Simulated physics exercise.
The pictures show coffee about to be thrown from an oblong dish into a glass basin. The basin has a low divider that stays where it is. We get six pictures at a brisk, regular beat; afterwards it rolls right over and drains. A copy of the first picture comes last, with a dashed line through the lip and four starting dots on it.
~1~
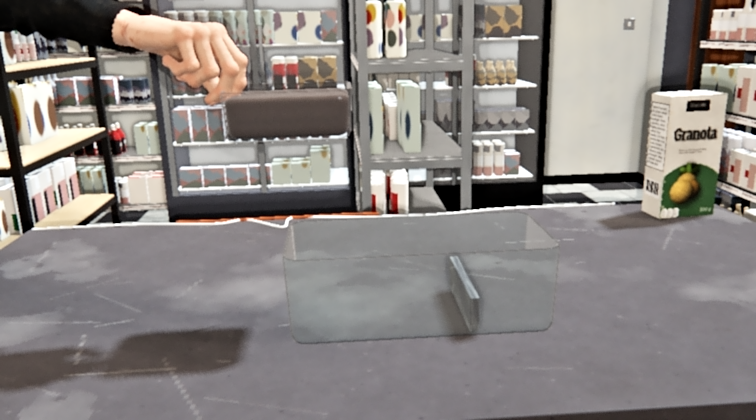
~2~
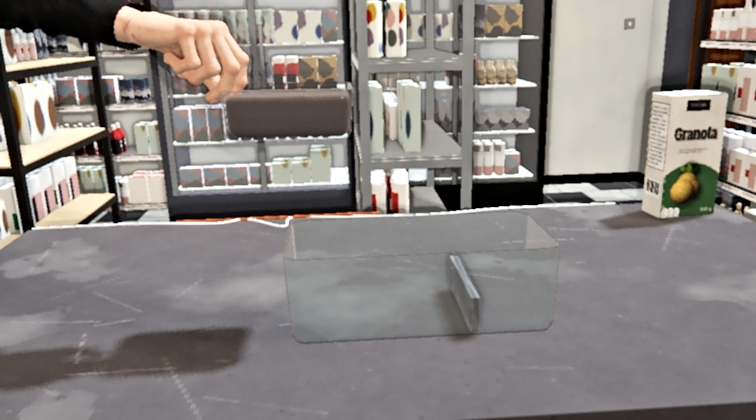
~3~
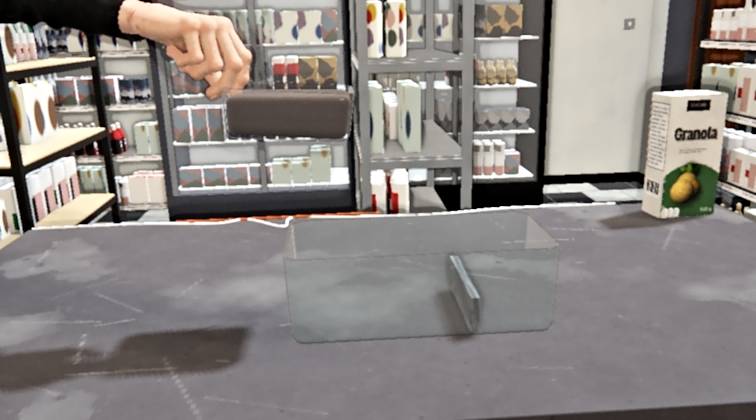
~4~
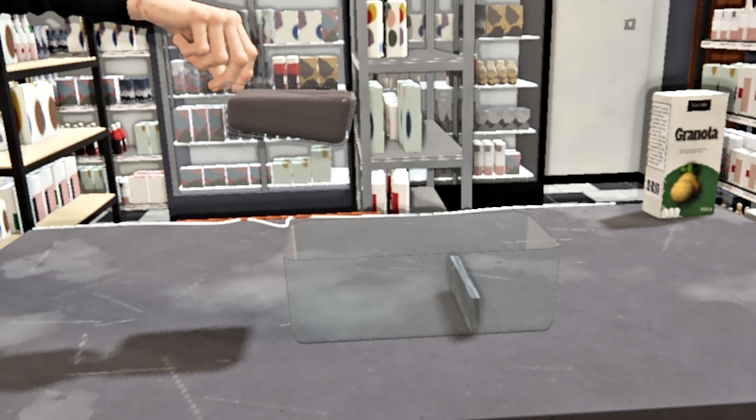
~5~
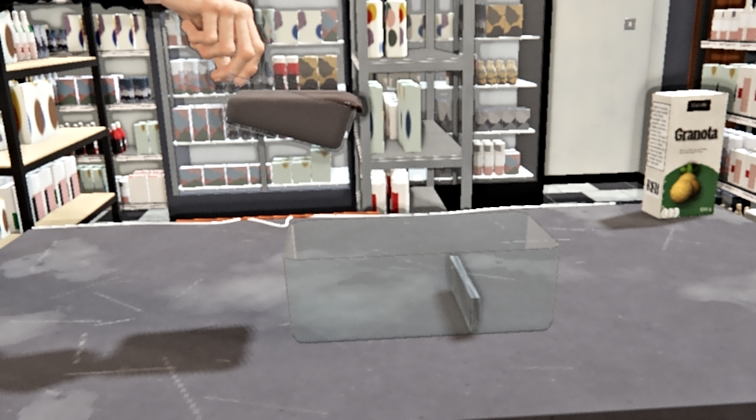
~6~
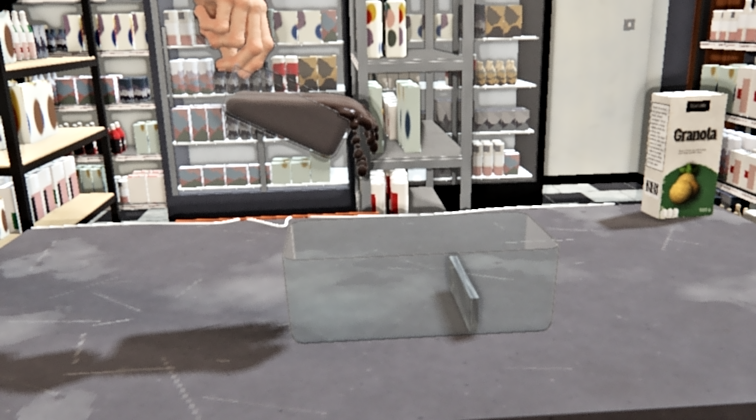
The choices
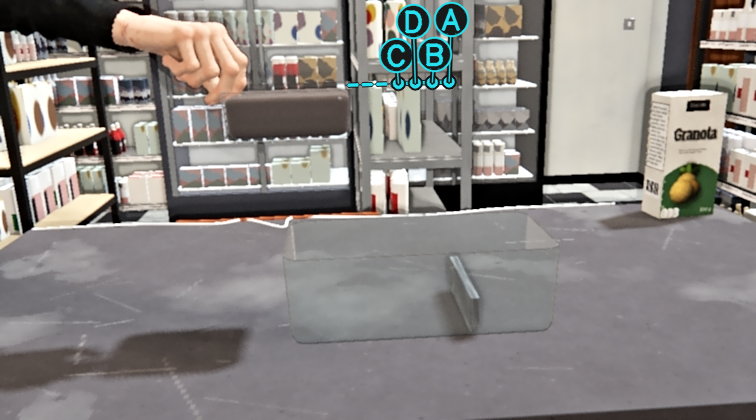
A dark oblong dish hung level beside a hand above a counter with a clear basin, then tilted gradually to the right until dark brown coffee slid over its lip and trailed downward.
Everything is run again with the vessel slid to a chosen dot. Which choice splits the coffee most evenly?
Spot C does it best.
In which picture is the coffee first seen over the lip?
Picture 5.
On the marked copy, A at (449, 82); B at (432, 82); C at (398, 83); D at (415, 83).
If A is chosen, about 27 % ends left of the wall and 70 % right of it; 3 % is lost outside.
If B is chosen, about 26 % ends left of the wall and 72 % right of it.
If C is chosen, about 48 % ends left of the wall and 50 % right of it.
If D is chosen, about 33 % ends left of the wall and 66 % right of it.
